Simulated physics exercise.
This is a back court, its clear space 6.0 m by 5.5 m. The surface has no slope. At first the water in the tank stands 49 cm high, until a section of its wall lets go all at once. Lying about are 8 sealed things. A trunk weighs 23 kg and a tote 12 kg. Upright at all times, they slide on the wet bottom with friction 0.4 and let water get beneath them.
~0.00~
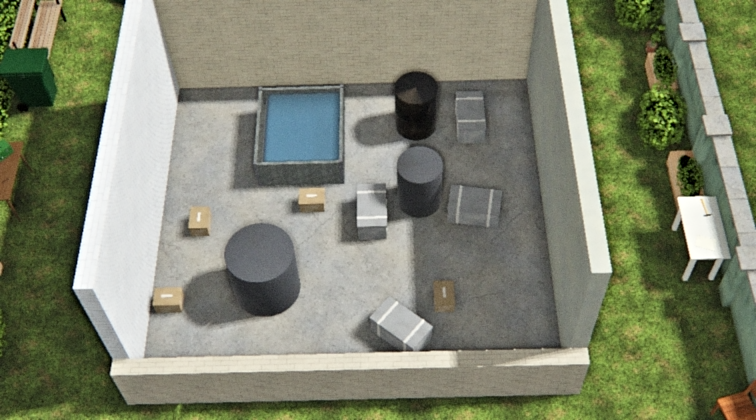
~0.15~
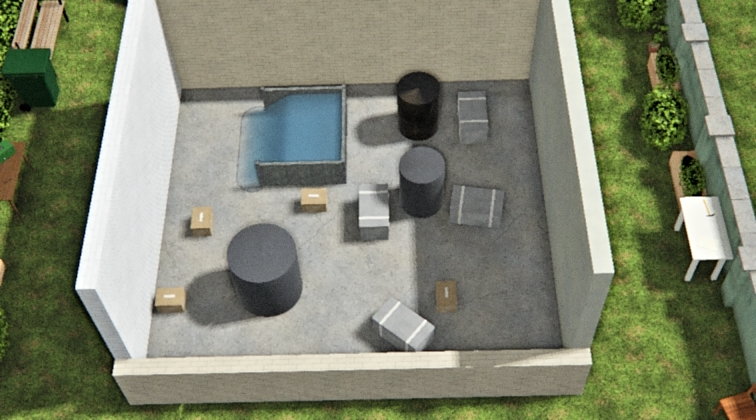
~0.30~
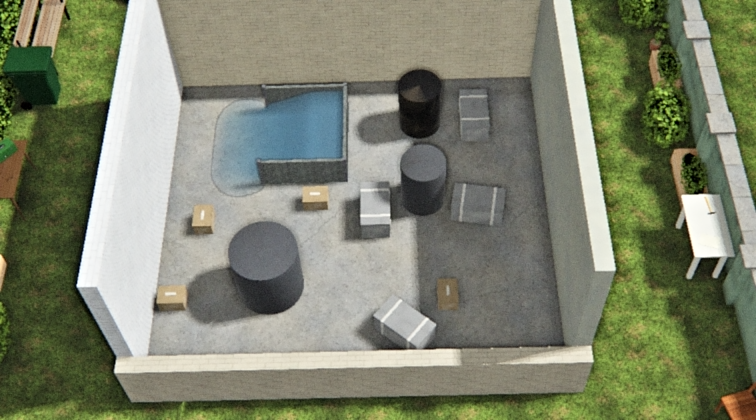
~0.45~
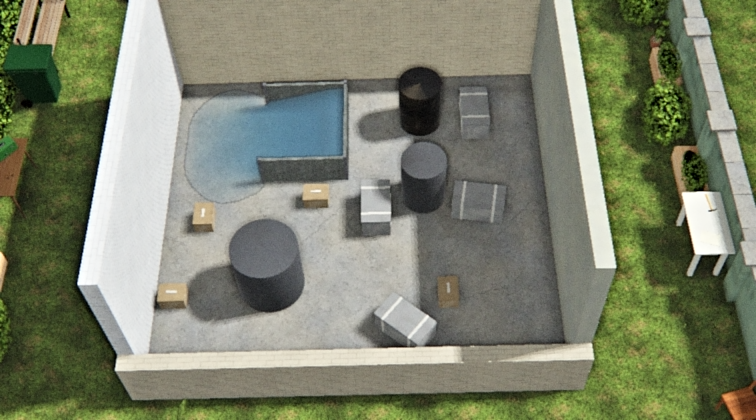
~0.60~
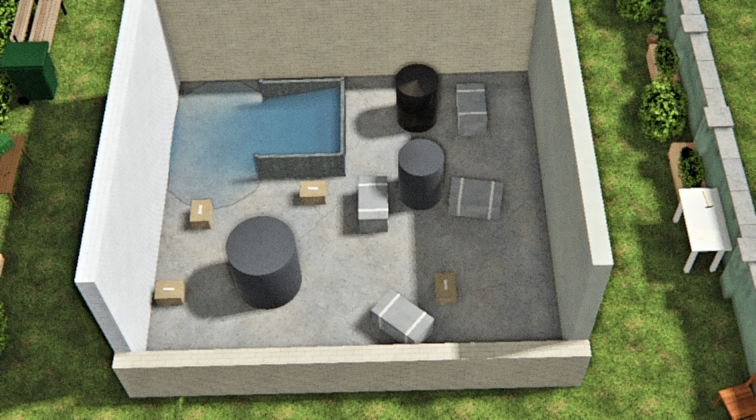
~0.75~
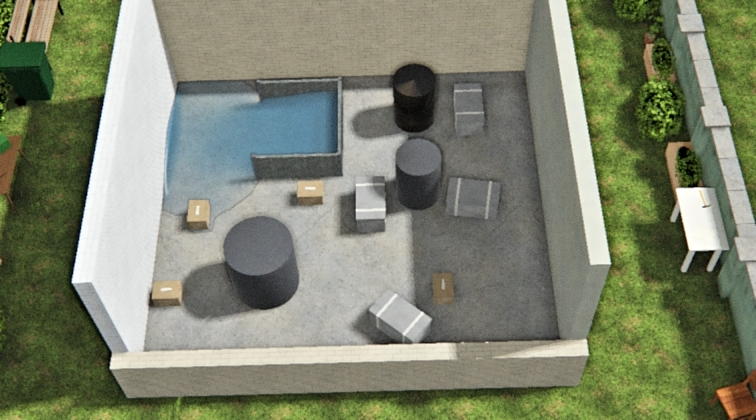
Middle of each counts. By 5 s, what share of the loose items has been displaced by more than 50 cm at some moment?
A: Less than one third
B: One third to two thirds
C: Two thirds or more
Less than one third (A).
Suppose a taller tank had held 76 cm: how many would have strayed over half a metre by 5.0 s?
Count under that change: 2.
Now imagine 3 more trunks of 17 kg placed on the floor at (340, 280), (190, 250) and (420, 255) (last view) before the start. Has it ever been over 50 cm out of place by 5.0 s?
Answers in order are does not cross, crosses the line and does not cross.
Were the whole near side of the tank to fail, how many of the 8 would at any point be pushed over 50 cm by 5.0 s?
3.
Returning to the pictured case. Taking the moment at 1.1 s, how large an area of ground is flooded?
I'd estimate close to 6.0 m2.
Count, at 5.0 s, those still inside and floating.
By my count, 0.
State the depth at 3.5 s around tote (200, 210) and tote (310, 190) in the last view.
Some 5 cm at the first, some 1 cm at the second.
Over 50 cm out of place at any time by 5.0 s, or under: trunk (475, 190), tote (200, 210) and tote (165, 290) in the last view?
Taking them in turn, the answers are smaller, greater and greater.
After 1.1 s 0 of 8 are over 50 cm from their spots; 0 afloat.
After 2.2 s 0 of 8 are over 50 cm from their spots; 0 afloat.
After 3.5 s 2 of 8 are over 50 cm from their spots; 1 afloat.
After 5.0 s 2 of 8 are over 50 cm from their spots, and 2 have been at some point; 0 afloat.
